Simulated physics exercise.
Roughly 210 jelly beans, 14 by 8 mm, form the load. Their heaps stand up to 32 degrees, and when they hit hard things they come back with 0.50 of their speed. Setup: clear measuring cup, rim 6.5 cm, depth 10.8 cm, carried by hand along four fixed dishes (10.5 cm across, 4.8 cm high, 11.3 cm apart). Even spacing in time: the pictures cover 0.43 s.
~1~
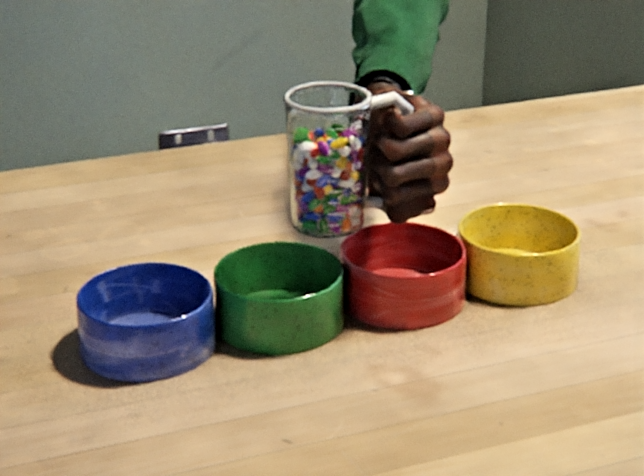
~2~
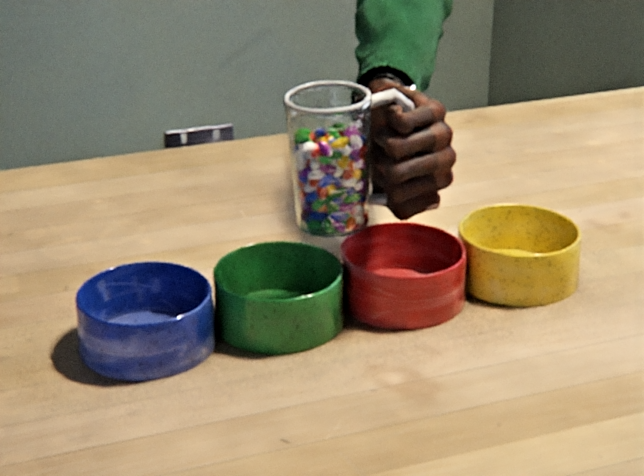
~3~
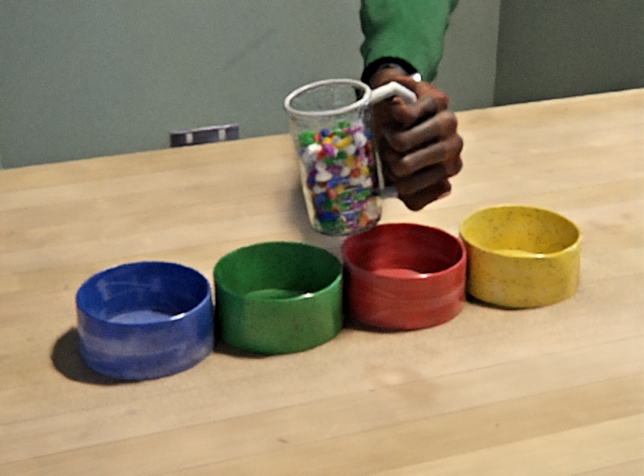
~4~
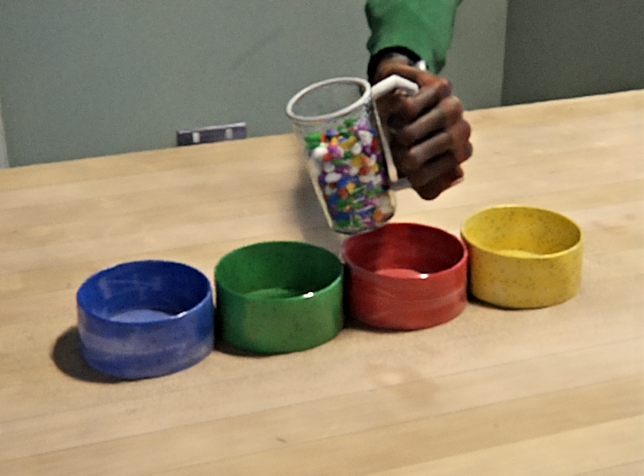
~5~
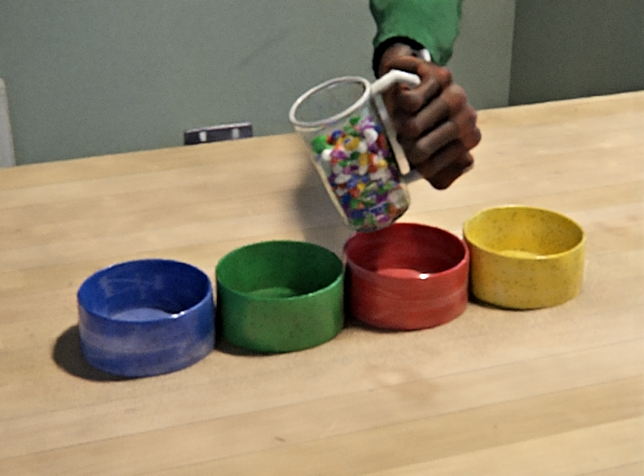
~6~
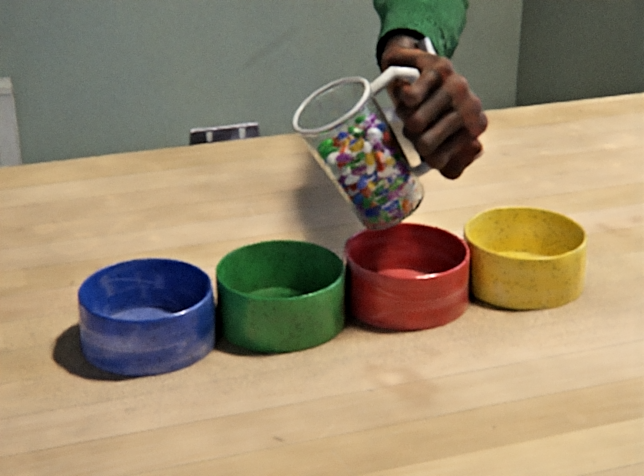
On a pale wooden table, a dark-skinned hand in a green sleeve holds a clear measuring cup of colourful jelly beans upright behind a row of blue, green, red and yellow dishes. The hand shifts slightly right and steadily tilts the cup leftward, the jelly beans staying inside.
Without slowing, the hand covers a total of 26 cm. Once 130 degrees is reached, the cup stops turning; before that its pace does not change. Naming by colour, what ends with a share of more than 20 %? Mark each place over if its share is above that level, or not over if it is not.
Red: Over, blue: Not over, green: Not over, yellow: Not over, counter: Not over.
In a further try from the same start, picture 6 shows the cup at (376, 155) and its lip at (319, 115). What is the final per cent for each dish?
Per cent kept: Red 0, blue 0, green 0, yellow 100.
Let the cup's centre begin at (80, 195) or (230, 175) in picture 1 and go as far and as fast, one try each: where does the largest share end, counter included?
Blue; green.
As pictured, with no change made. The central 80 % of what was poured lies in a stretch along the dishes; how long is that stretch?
Roughly 6 centimetres.
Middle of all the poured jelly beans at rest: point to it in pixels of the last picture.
Approximately (398, 279) in the last picture.
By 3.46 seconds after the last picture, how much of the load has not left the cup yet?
Roughly 0 per cent.
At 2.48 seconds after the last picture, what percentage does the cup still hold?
Near 0 per cent of the load.
Then, 1.49 s after the last picture, tilt 130 degrees; cup holds 0 %, red 100 %.
Then, 2.48 s after the last picture, tilt 130 degrees; cup holds 0 %, red 100 %.
Then, 3.46 s after the last picture, tilt 130 degrees; cup holds 0 %, red 100 %.
In the end, red 100 %, blue 0 %, green 0 %, yellow 0 %, counter 0 %.
